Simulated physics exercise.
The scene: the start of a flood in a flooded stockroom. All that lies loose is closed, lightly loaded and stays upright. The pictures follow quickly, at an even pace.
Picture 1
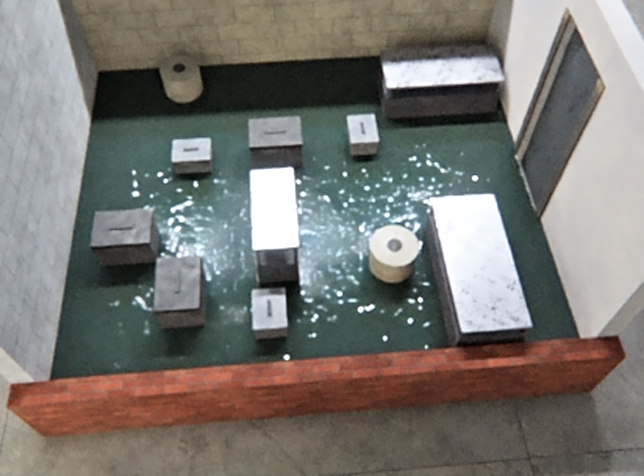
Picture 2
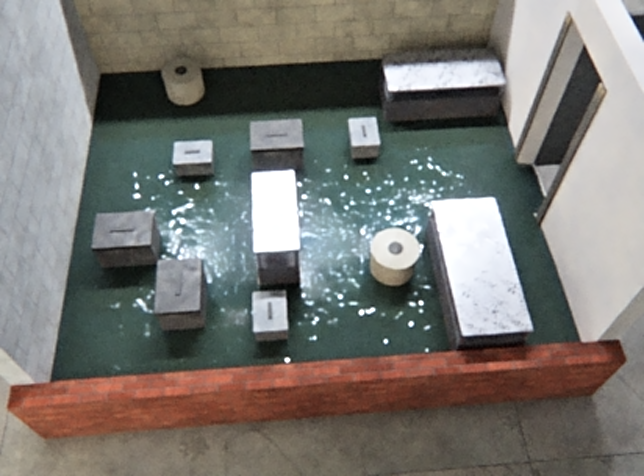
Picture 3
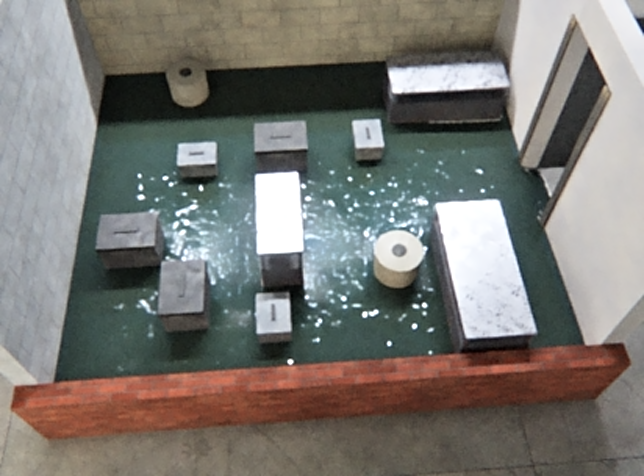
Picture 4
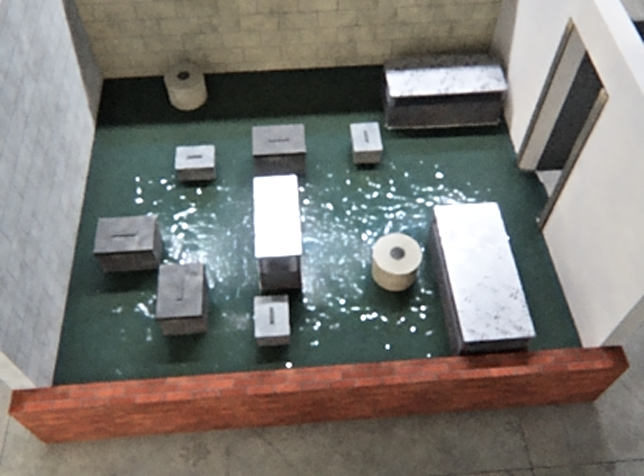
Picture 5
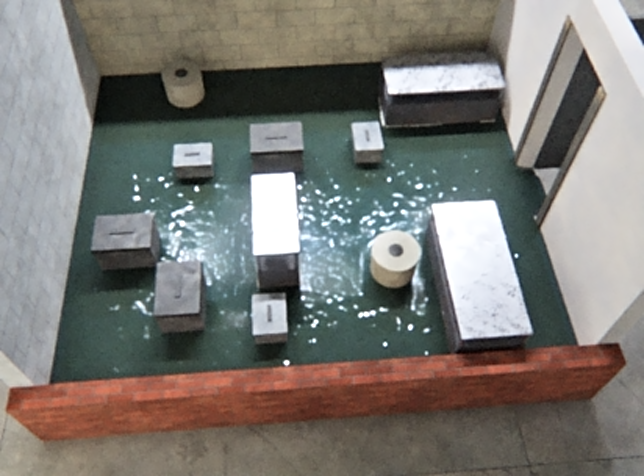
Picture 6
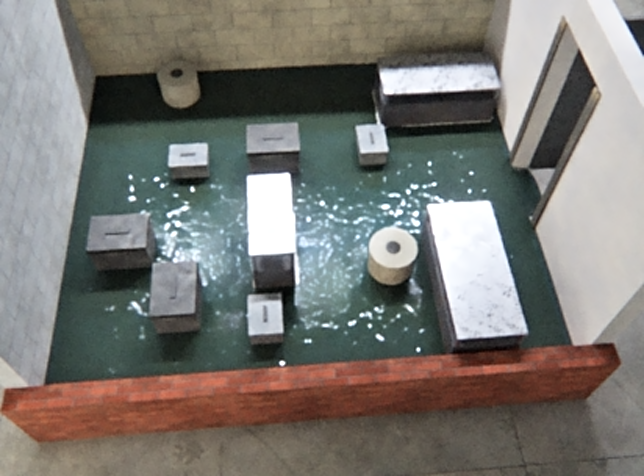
Dark green water covers the floor of a stockroom with pale block walls, seen from high above a low red brick wall. Closed grey boxes and two whitish cylinders stand scattered across it, with larger pale-topped blocks at centre and right. The doorway on the right opens early, glints flicker on the water, the view sways slightly right then left, and the small upper-right box finally edges rightward.
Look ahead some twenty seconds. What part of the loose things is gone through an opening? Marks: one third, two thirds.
That comes to between one and two thirds.
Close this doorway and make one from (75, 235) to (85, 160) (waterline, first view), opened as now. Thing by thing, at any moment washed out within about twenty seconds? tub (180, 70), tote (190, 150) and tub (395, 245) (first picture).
As listed: Gone, washed out, still in.
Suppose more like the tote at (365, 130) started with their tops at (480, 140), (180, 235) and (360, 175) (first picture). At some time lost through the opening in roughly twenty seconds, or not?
One after the other: Washed out, no, yes.
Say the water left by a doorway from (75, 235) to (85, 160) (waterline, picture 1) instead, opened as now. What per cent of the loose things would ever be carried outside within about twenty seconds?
Near 80 in a hundred.
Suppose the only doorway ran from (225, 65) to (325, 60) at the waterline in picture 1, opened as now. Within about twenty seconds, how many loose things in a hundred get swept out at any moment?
Roughly 50 per cent.
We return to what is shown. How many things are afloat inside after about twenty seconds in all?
It comes to 4.
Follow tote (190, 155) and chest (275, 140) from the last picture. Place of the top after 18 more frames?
Close to (237, 150) and (411, 154).
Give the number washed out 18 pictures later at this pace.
That makes 2.
A moment on, 0 of 8 are out; 8 afloat.
Next, 2 of 8 are out; 6 afloat.
Later, 3 of 8 are out; 5 afloat.
In the end, 4 of 8 are out; 4 afloat.
